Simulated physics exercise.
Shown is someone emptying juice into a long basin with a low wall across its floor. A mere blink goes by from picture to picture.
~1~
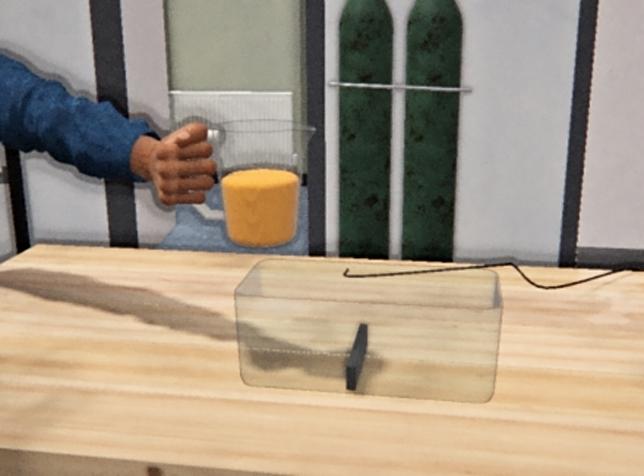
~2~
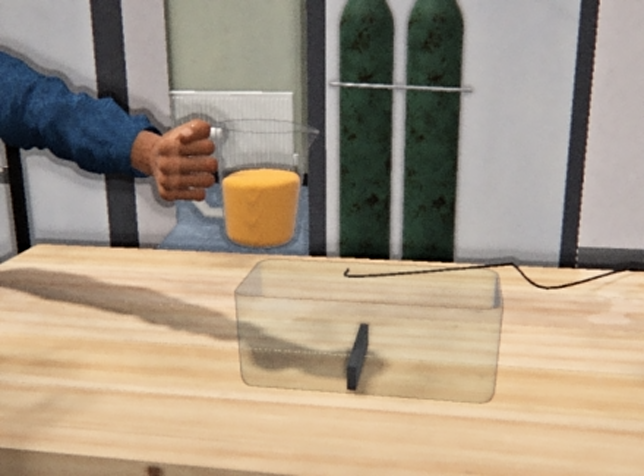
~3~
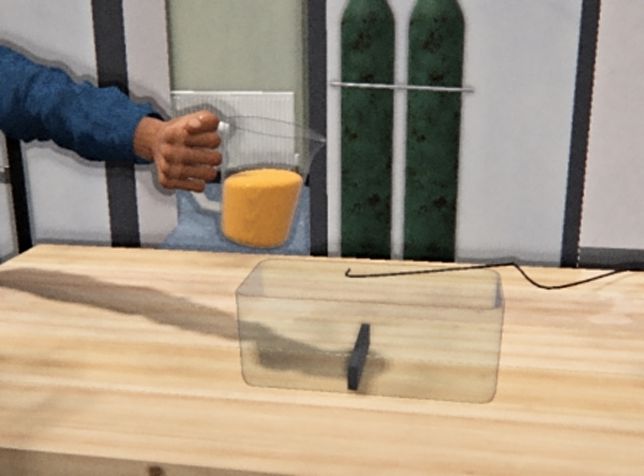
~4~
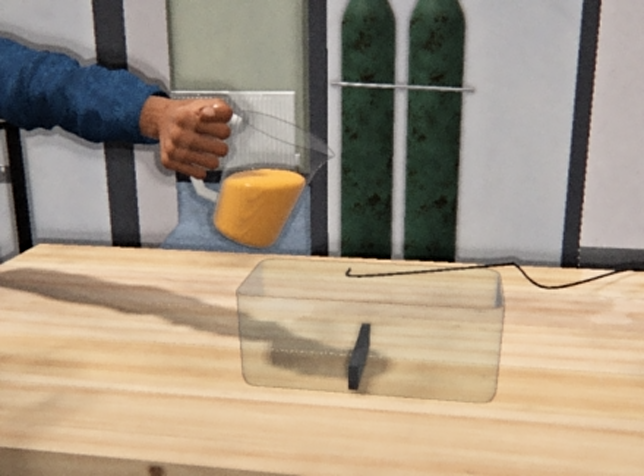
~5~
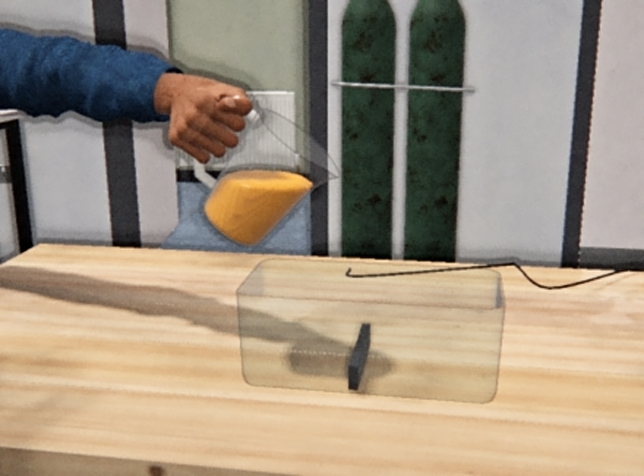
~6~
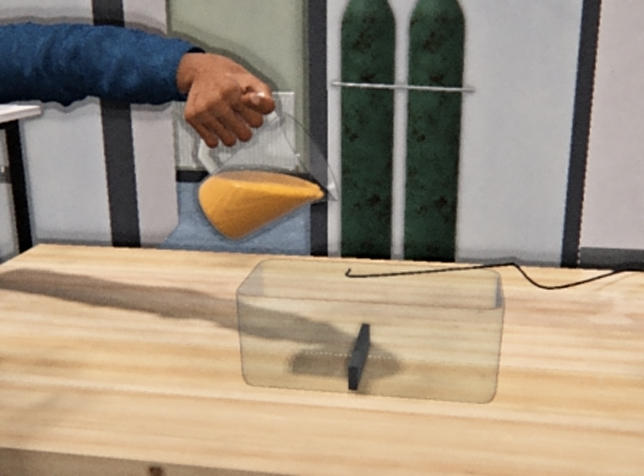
At the start, a hand on the left holds a clear jug of orange juice upright above a wooden table, beside a long see-through basin with a low dark wall inside. The hand tilts the jug rightward, slightly, then steeply, and the juice slants until it reaches the lowered rim.
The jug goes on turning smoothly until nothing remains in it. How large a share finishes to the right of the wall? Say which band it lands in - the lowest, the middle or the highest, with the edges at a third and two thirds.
The middle band, a third to two thirds.
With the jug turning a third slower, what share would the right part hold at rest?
About 60 per cent would end up there.
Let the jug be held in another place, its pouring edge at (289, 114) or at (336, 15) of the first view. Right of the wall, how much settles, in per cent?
Roughly 10 per cent, and 75 per cent.
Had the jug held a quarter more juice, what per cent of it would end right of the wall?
Some 55 parts in a hundred.
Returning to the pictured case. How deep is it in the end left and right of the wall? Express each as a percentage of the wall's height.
I'd say about 40 for the left and about 30 for the right.
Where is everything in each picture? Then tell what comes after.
In the first picture, it leans 0°; its right rim is at (315, 129); the juice meets the walls at (225, 176) and (299, 178); the long basin's rim runs from (247, 277) to (499, 290); the wall's top is at (358, 345).
In the second picture, it leans 3°; its right rim is at (319, 131); the juice meets the walls at (225, 176) and (300, 178).
In the third picture, it leans 10°; its right rim is at (326, 140); the juice meets the walls at (228, 177) and (303, 179).
In the fourth picture, it leans 22°; its right rim is at (335, 155); the juice meets the walls at (226, 180) and (306, 180).
In the fifth picture, it leans 38°; its right rim is at (341, 176); the juice meets the walls at (218, 184) and (313, 183).
In the sixth picture, it leans 55°; its right rim is at (339, 200); the juice meets the walls at (208, 179) and (322, 189).
A moment on, the jug is tipped right over and 52 per cent is still to pour, 12 is left of the wall and 14 right of it.
Next, the jug is tipped right over and 5 per cent is still to pour, 47 is left of the wall and 43 right of it.
Then the jug is tipped right over and 0 per cent is still to pour, 55 is left of the wall and 44 right of it.
Later the jug is tipped right over and 0 per cent is still to pour, 55 is left of the wall and 44 right of it.
In the end 55 per cent lies left of the wall, 44 right of it and 1 outside.
